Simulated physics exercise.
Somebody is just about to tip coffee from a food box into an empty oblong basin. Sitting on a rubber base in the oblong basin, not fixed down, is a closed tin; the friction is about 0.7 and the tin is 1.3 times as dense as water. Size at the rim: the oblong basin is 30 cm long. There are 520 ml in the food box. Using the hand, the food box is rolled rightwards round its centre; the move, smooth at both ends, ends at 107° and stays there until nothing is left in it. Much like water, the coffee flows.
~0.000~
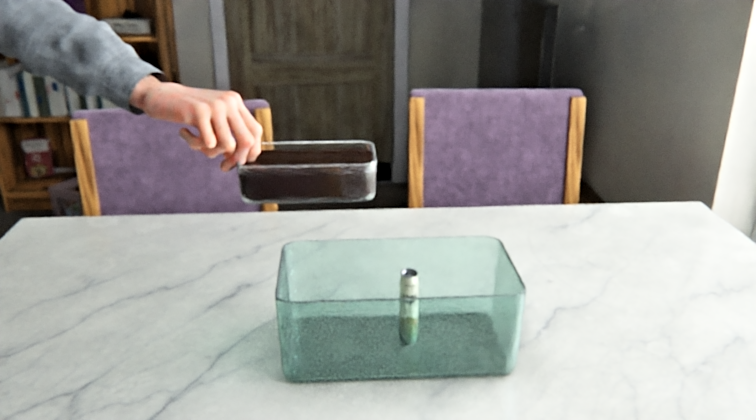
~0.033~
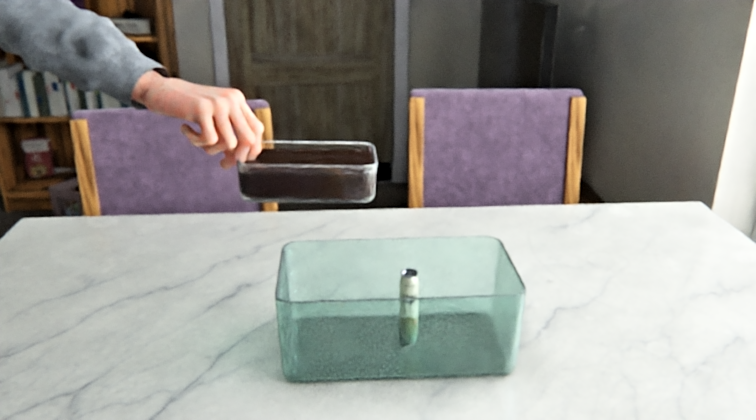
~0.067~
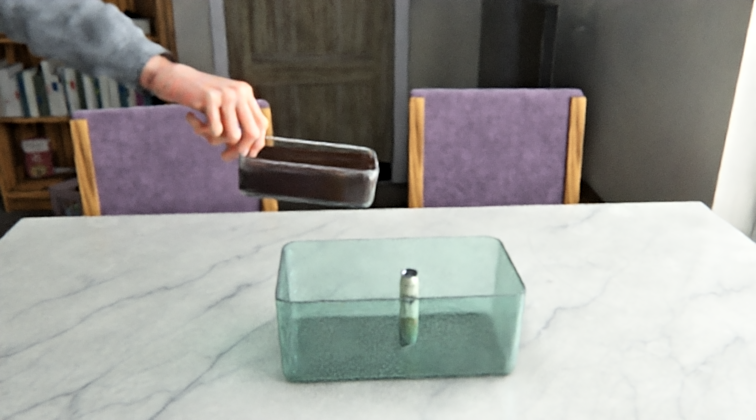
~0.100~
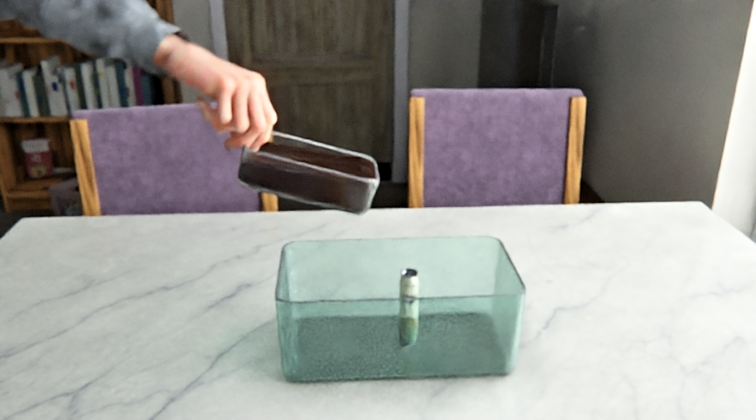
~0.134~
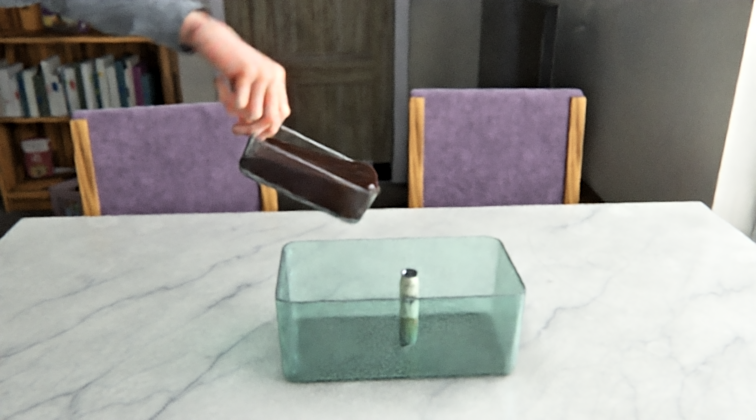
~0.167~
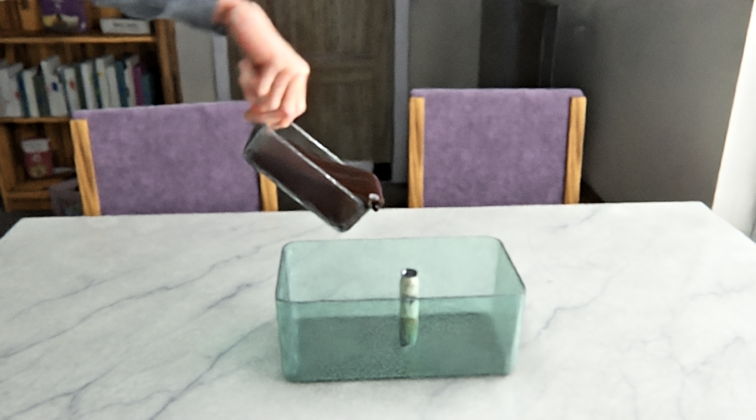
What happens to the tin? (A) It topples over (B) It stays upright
(A) It topples over.
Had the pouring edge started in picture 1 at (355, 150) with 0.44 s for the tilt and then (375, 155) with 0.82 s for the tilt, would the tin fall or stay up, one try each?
First it falls; then it keeps standing.
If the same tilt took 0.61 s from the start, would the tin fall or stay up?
After the tilt, the tin is still standing.
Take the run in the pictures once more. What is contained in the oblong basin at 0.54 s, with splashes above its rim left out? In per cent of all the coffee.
Some 94 percent.
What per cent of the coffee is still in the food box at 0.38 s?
10 %.
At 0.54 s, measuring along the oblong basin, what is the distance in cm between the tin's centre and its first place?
Near 3 cm.
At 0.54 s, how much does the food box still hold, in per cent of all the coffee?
Share remaining: Approx. 2 %.
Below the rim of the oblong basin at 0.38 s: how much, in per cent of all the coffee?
I reckon close to 84 percent of it.
Then, 0.38 s in, the tilt is 107° and 10 per cent is still to pour; the tin stands where it began.
Then, 0.54 s in, the tilt is 107° and 2 per cent is still to pour; the tin leans 9°.
Then, 0.71 s in, the tilt is 107° and 0 per cent is still to pour; the tin leans 15°.
Then, 0.89 s in, the tilt is 107° and 0 per cent is still to pour; the tin leans 37°.
Finally, the tin lies on its side.
